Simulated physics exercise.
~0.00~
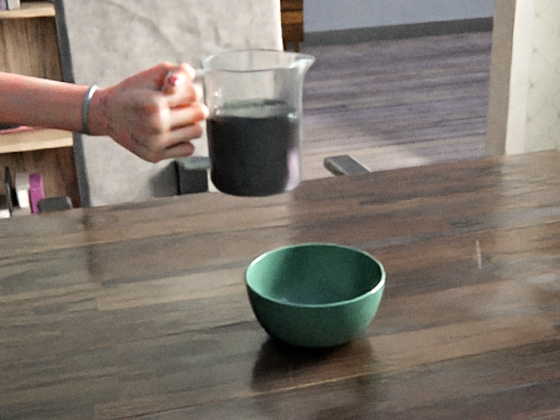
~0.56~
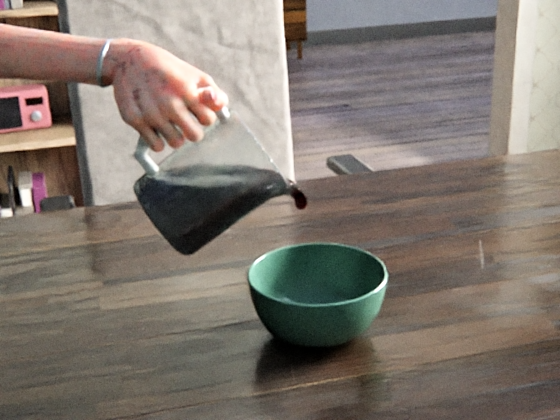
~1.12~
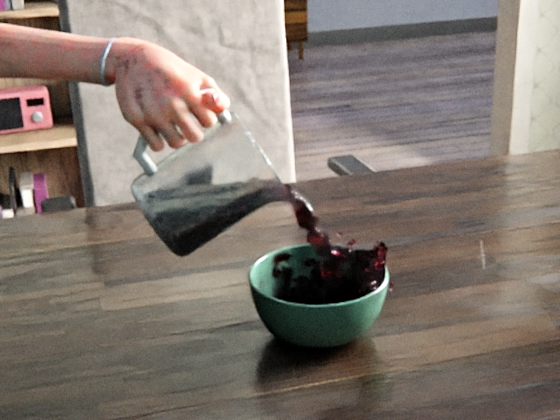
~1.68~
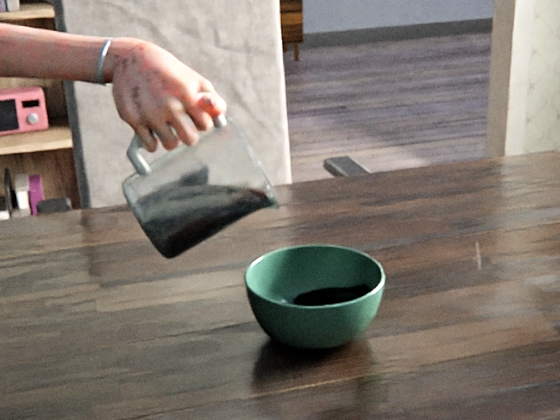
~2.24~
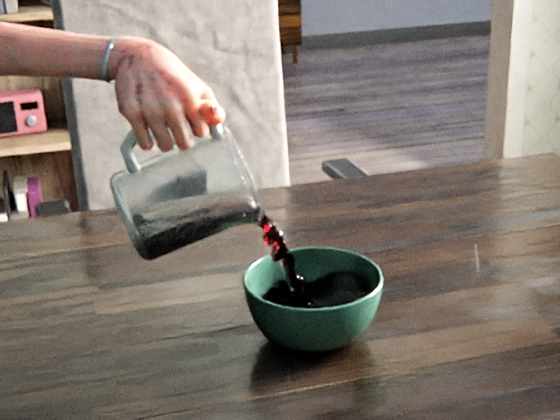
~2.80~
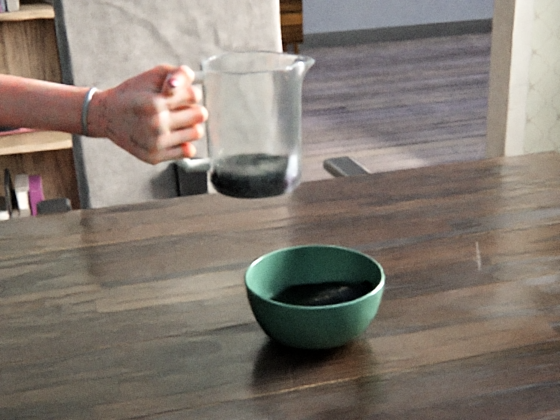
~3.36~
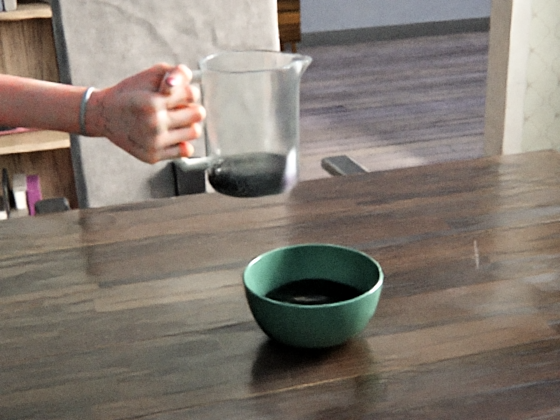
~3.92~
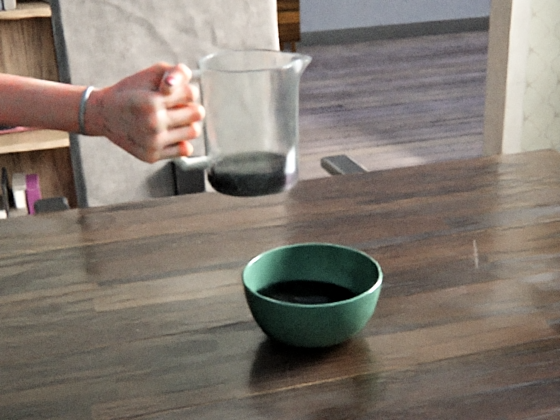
The clip opens on an empty green bowl on a dark wooden table, while a hand wearing a bracelet holds up a clear pitcher of dark wine to its left. The hand tips the pitcher toward the bowl, and wine runs from the spout and splashes up inside. The pitcher then eases back and the stream stops, leaving a dark pool in the bowl. It tilts again, more steeply, and a second stream pours in. Finally the hand levels the pitcher and holds it still, with a little wine left inside and the bowl partly filled.
